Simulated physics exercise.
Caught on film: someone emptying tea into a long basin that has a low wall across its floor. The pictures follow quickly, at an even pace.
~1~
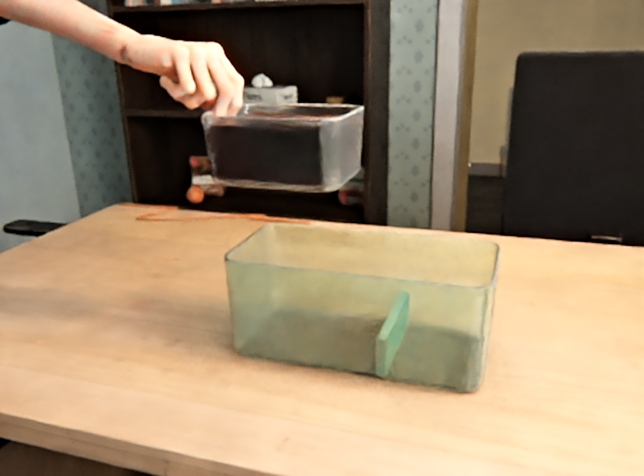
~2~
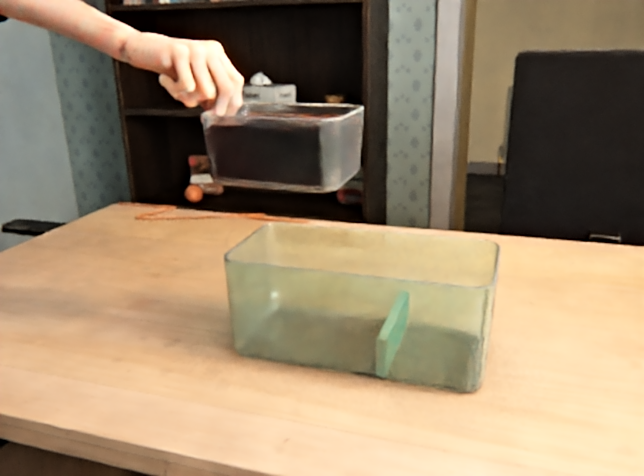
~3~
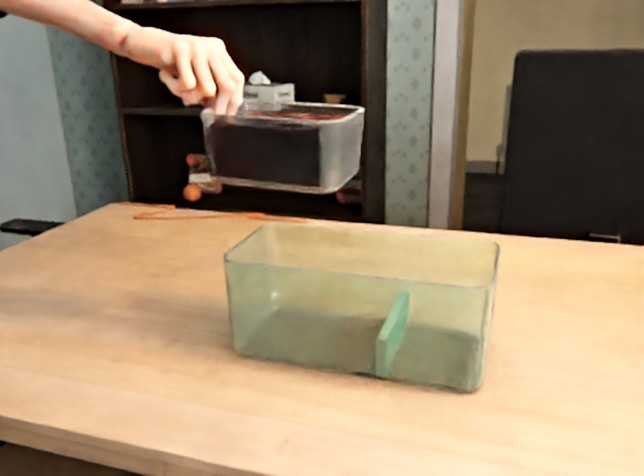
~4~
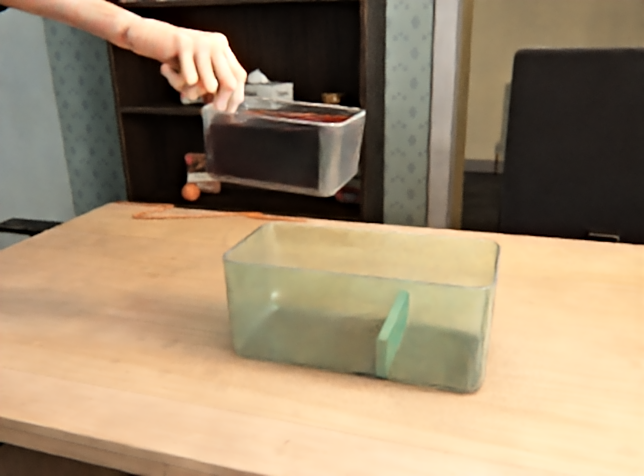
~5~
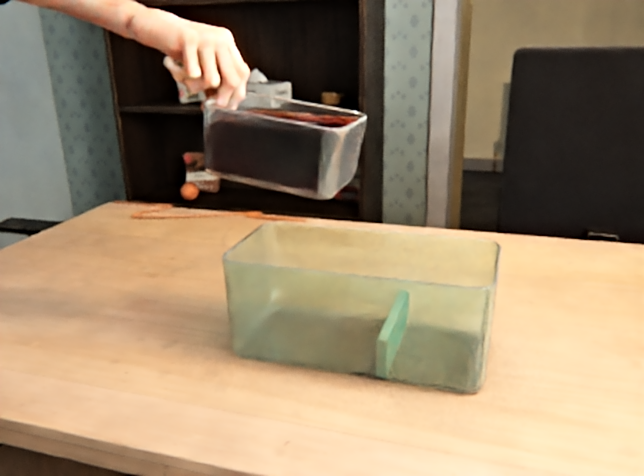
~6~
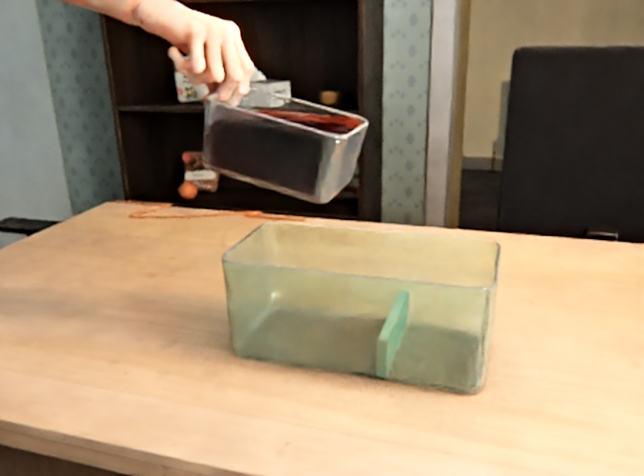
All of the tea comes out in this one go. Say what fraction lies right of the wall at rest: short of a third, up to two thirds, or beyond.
The share right of the wall is from a third to two thirds.
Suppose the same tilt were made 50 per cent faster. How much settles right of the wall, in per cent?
About 40 per cent.
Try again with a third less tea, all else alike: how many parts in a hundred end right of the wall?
Close to 45 per cent.
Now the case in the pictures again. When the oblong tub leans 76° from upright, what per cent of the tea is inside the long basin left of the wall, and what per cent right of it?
Left: 0 %. Right: 25 %.
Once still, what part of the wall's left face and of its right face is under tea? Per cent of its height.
Left: 40 %. Right: 80 %.
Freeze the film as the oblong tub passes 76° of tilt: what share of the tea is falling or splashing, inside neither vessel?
Near 35 %.
A moment on, the oblong tub is tipped on its side and 34 per cent is still to pour, 1 is left of the wall and 27 right of it.
Next, the oblong tub is tipped right over and 3 per cent is still to pour, 30 is left of the wall and 52 right of it.
Then the oblong tub is tipped right over and 0 per cent is still to pour, 41 is left of the wall and 52 right of it.
Later the oblong tub is tipped right over and 0 per cent is still to pour, 41 is left of the wall and 52 right of it.
At rest 41 per cent lies left of the wall, 52 right of it and 8 outside.
